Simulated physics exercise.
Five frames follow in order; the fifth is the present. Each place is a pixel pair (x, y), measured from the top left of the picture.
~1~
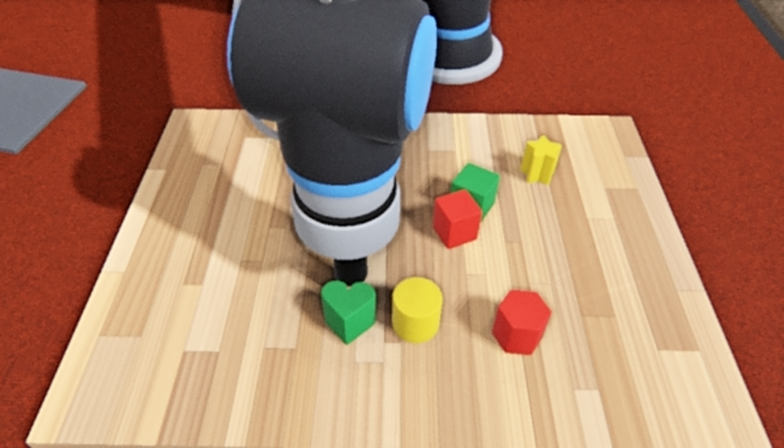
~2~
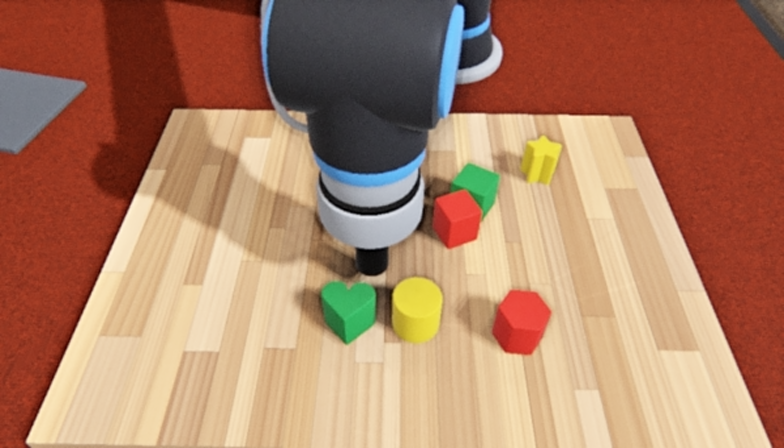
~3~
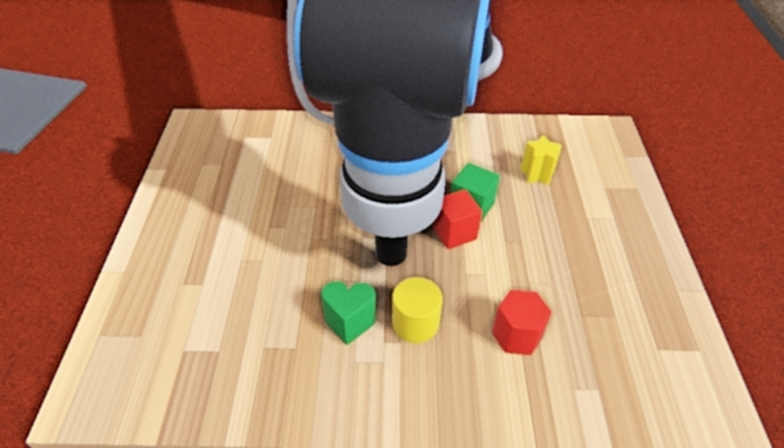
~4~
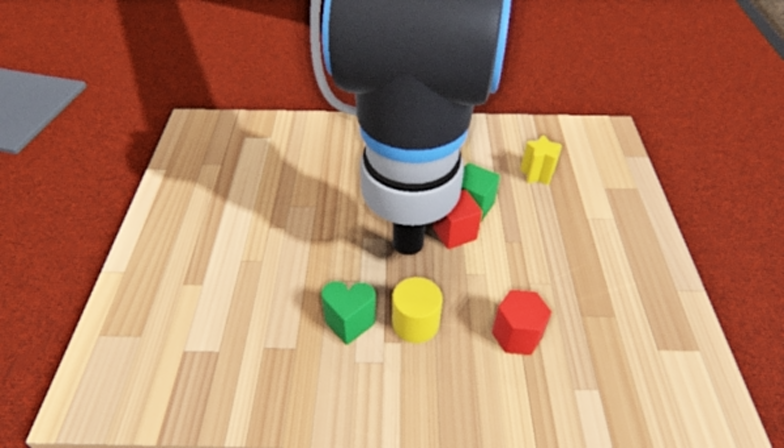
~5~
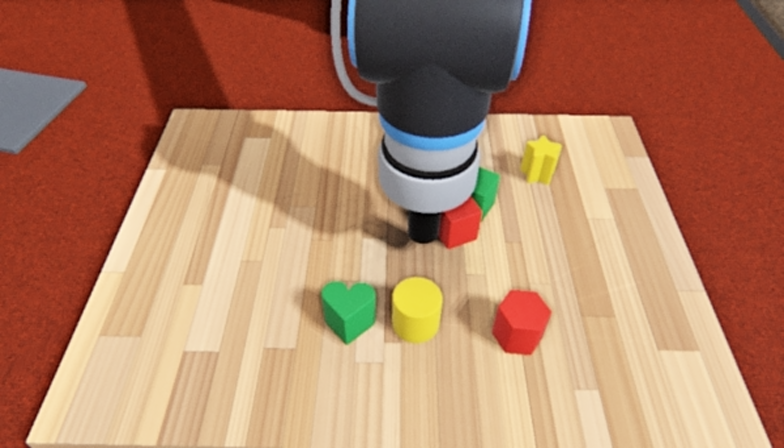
A black robot arm with blue bands starts just behind a green heart-shaped block on a wooden board and moves steadily right and away from the viewer. It passes behind the yellow cylinder, and its dark tip comes in close beside the red block near the green one, while the other blocks stay still.
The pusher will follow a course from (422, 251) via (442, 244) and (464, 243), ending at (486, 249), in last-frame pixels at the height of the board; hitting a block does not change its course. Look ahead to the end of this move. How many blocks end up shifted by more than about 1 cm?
It should be two, as far as I can tell.
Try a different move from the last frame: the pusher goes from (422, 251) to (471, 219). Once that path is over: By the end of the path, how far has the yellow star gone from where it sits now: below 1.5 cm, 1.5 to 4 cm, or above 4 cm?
Shift: Under 1.5 cm.
On the path given first. Halfway along, pusher (455, 225); red four-sided block (475, 196), turned 30° anticlockwise; green four-sided block (481, 170).
At the end, pusher (489, 230); yellow circle still; red four-sided block (493, 196), turned 55° anticlockwise; green four-sided block (486, 168).
